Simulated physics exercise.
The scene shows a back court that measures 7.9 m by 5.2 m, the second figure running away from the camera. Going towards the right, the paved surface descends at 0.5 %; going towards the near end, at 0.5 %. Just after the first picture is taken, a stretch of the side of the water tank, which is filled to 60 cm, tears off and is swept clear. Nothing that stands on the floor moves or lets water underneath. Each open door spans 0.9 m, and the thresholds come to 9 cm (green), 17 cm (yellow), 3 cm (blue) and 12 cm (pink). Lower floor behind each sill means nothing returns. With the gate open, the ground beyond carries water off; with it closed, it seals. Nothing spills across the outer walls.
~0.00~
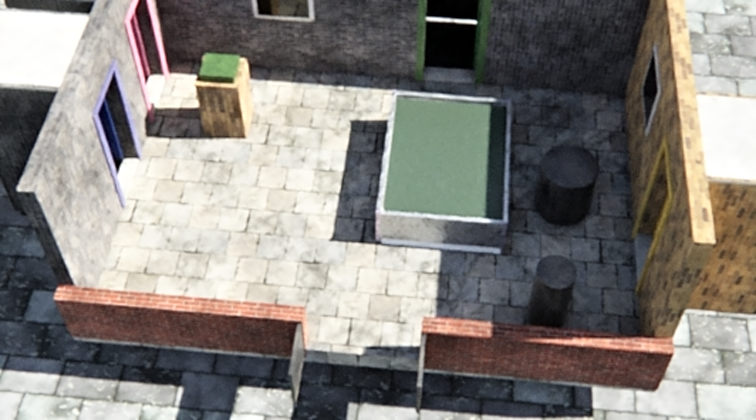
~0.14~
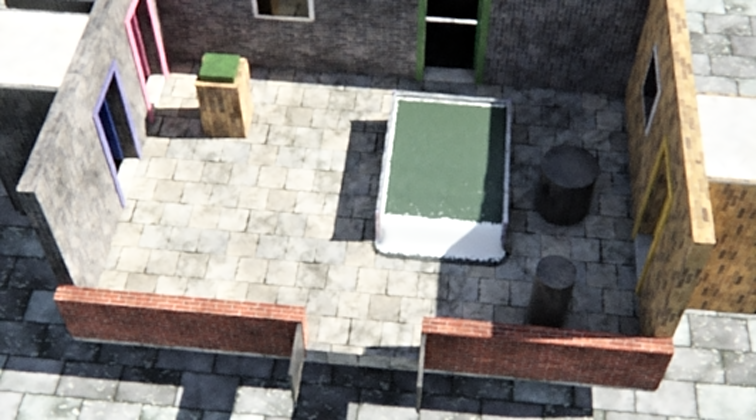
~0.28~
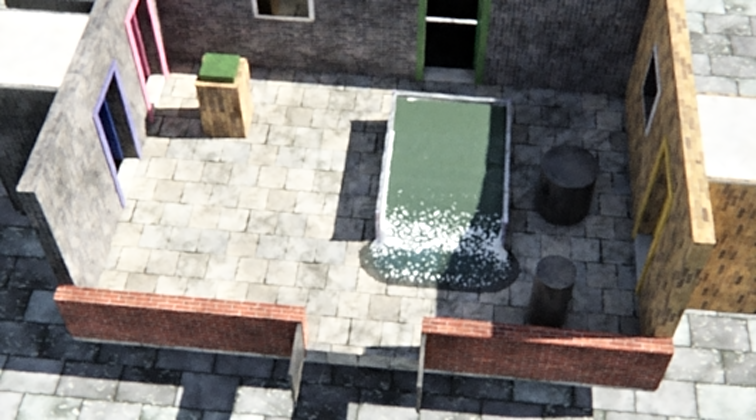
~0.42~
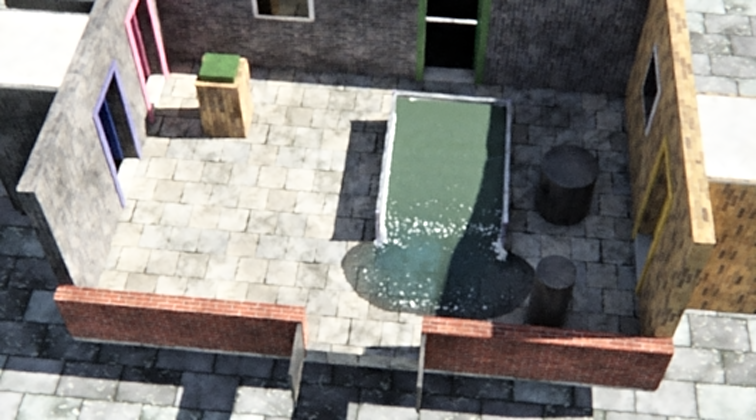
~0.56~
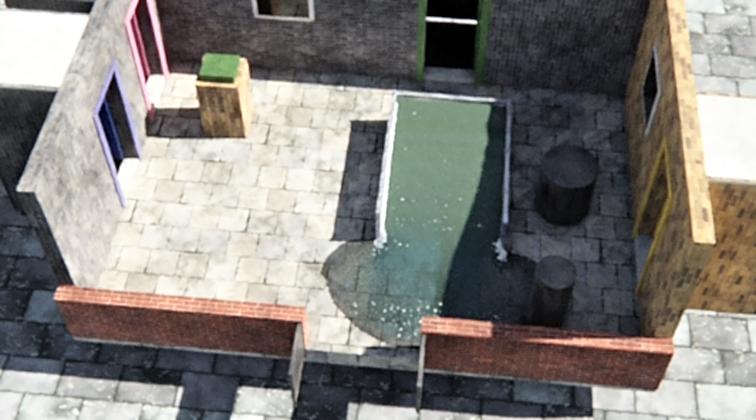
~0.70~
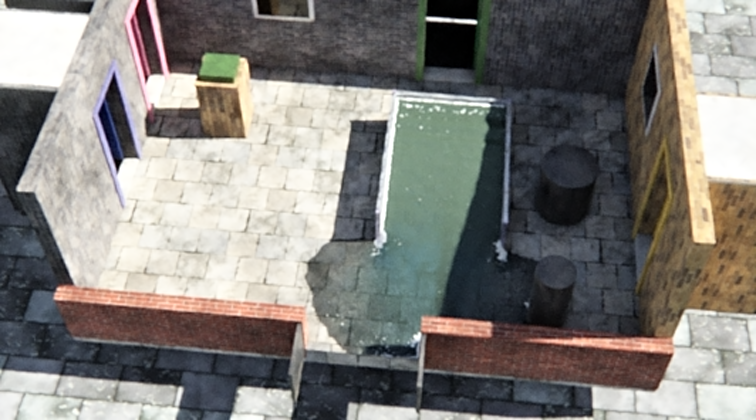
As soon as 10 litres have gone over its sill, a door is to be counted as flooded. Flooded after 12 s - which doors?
The green door is going to hold within the limit; the yellow door is going to hold within the limit; the blue door is going to hold within the limit; the pink door is going to hold within the limit.
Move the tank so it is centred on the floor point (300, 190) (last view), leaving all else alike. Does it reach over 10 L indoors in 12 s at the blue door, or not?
Lab note: Blue door limit exceeded.
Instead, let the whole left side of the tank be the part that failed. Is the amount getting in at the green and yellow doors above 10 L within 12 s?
Short answer, against that limit: Green is fine, yellow is fine.
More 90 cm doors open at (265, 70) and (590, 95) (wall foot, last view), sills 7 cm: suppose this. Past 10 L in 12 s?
Well, the first one ends up on the low side, the second one on the high side.
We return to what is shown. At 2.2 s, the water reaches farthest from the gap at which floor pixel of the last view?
That lands around (175, 322) in the last picture.
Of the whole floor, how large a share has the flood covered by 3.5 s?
Wet share: Near 35 percent.
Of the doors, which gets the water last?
Pink.
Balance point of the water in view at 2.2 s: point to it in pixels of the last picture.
Near (455, 249).
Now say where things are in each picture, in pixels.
The water tank at (447, 157) is whole and still, 60 cm deep, in the first frame.
Water pours out at (440, 234) and has run 1.0 m, to (502, 257); typically 11 cm deep outside, 60 cm at the water tank's back, in the second frame.
The front is at (513, 272), 1.2 m from the gap at (440, 236); 1.5 m2 of floor is under water; 60 cm left at the back of the water tank, in the third frame.
The front is at (517, 299), 1.5 m from the gap at (440, 237); 2.7 m2 of floor is under water; 60 cm left at the back of the water tank, in the fourth frame.
Water pours out at (440, 237) and has run 1.9 m, to a hidden place; typically 7 cm deep outside, 60 cm at the water tank's back, in the fifth frame.
The front is at a hidden place, 2.3 m from the gap at (440, 237); 5.2 m2 of floor is under water; 55 cm left at the back of the water tank, in the sixth frame.
After 1.4 s water covers 20 % of the floor and is deepest (40 cm) near (440, 335); green door not reached, yellow door not reached, blue door not reached, pink door not reached.
After 2.2 s water covers 25 % of the floor and is deepest (38 cm) near (452, 347); green door not reached, yellow door 4 cm at the sill, 0 L in, blue door not reached, pink door not reached.
After 3.5 s water covers 35 % of the floor and is deepest (25 cm) near (632, 364); green door not reached, yellow door 9 cm at the sill, 0 L in, blue door not reached, pink door not reached.
After 7.0 s water covers 70 % of the floor and is deepest (12 cm) near (632, 364); green door 4 cm at the sill, 0 L in, yellow door 11 cm at the sill, 0 L in, blue door 4 cm at the sill, 0 L in, pink door 1 cm at the sill, 0 L in.
After 12.0 s water covers 95 % of the floor and is deepest (9 cm) near (624, 220); green door 4 cm at the sill, 0 L in, yellow door 6 cm at the sill, 0 L in, blue door 2 cm at the sill, 1 L in, pink door 6 cm at the sill, 0 L in.
